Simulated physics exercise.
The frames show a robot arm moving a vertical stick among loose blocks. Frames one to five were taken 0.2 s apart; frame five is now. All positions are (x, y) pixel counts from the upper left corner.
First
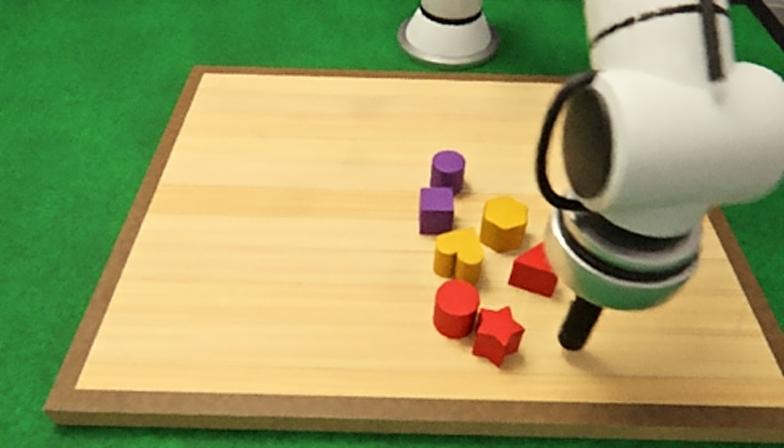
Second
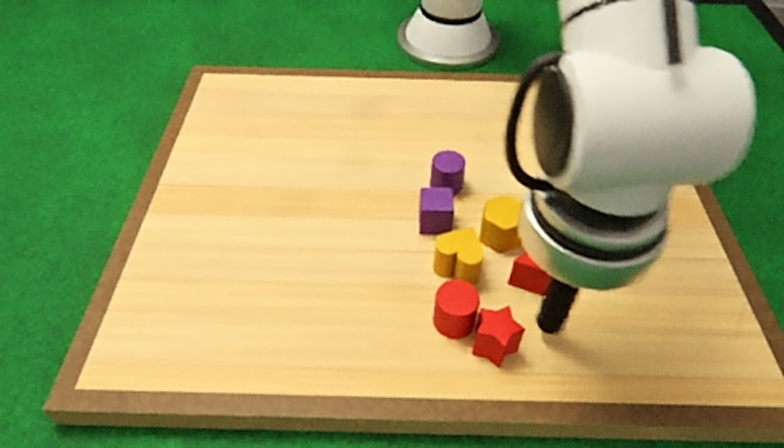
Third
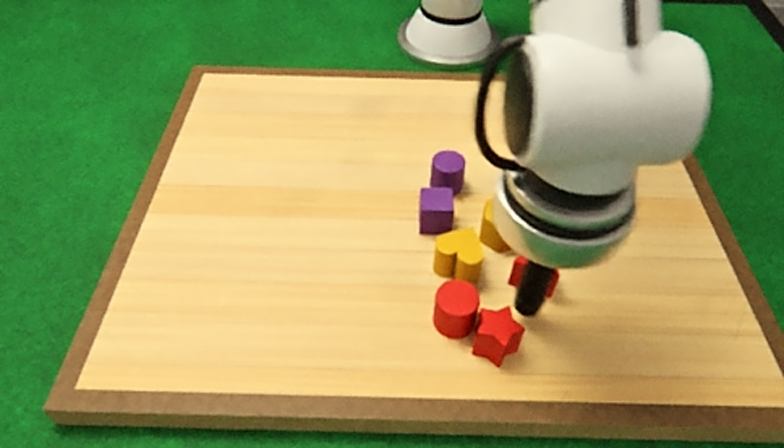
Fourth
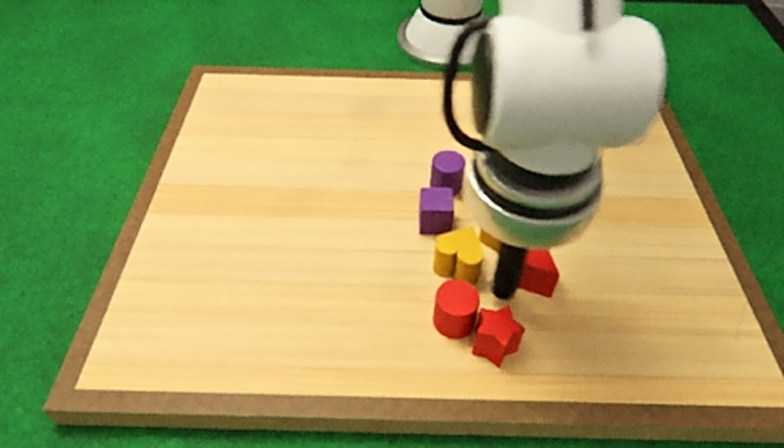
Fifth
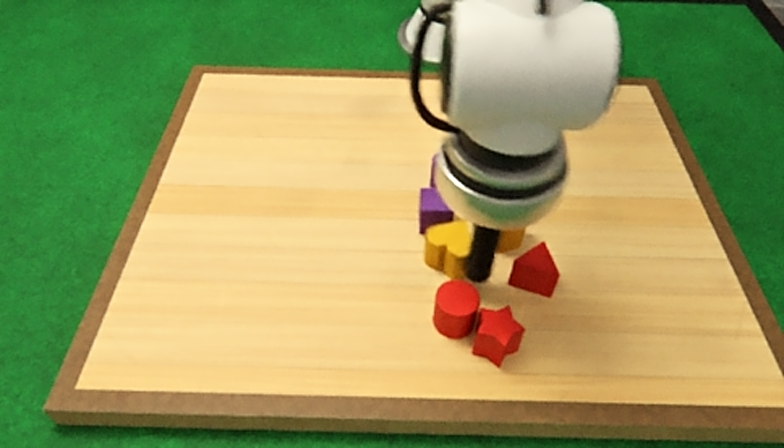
Robot arm moving a black stick up and left between red and yellow blocks, then nudging the yellow heart slightly.
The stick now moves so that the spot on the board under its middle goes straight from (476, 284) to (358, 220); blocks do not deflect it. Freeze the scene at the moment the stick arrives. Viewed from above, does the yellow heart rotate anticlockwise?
I believe not.
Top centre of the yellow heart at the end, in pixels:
Its top middle: (392, 186).
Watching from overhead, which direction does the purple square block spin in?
Clockwise rotation.
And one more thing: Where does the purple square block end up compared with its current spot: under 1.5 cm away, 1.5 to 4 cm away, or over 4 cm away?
Verdict: From 1.5 to 4 cm.
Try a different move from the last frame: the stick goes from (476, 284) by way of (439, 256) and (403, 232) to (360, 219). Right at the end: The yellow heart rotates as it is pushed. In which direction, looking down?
Its rotation is clockwise.
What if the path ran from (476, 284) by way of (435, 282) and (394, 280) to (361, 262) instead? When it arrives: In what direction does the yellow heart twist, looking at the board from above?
Twists clockwise.
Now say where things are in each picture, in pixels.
The first picture shows stick's lower end (571, 340); purple square block (437, 198); yellow heart (462, 244); red round block (458, 297).
The second picture shows stick (549, 323); blocks still.
The third picture shows stick (527, 307); blocks still.
The fourth picture shows stick (503, 290); blocks still.
The fifth picture shows stick (478, 274); purple square block (437, 198); yellow heart (452, 237); red round block (458, 297).
The first path, step by step. One third of the way, stick (435, 251); purple square block (434, 189), turned 15° clockwise; yellow heart (422, 211), turned 35° clockwise.
Two thirds of the way, stick (394, 229); purple square block (434, 182), turned 50° clockwise; yellow heart (401, 192), turned 80° clockwise.
At the end, stick (357, 209); purple square block (434, 182), turned 55° clockwise; yellow heart (392, 186), turned 120° clockwise; red round block still.
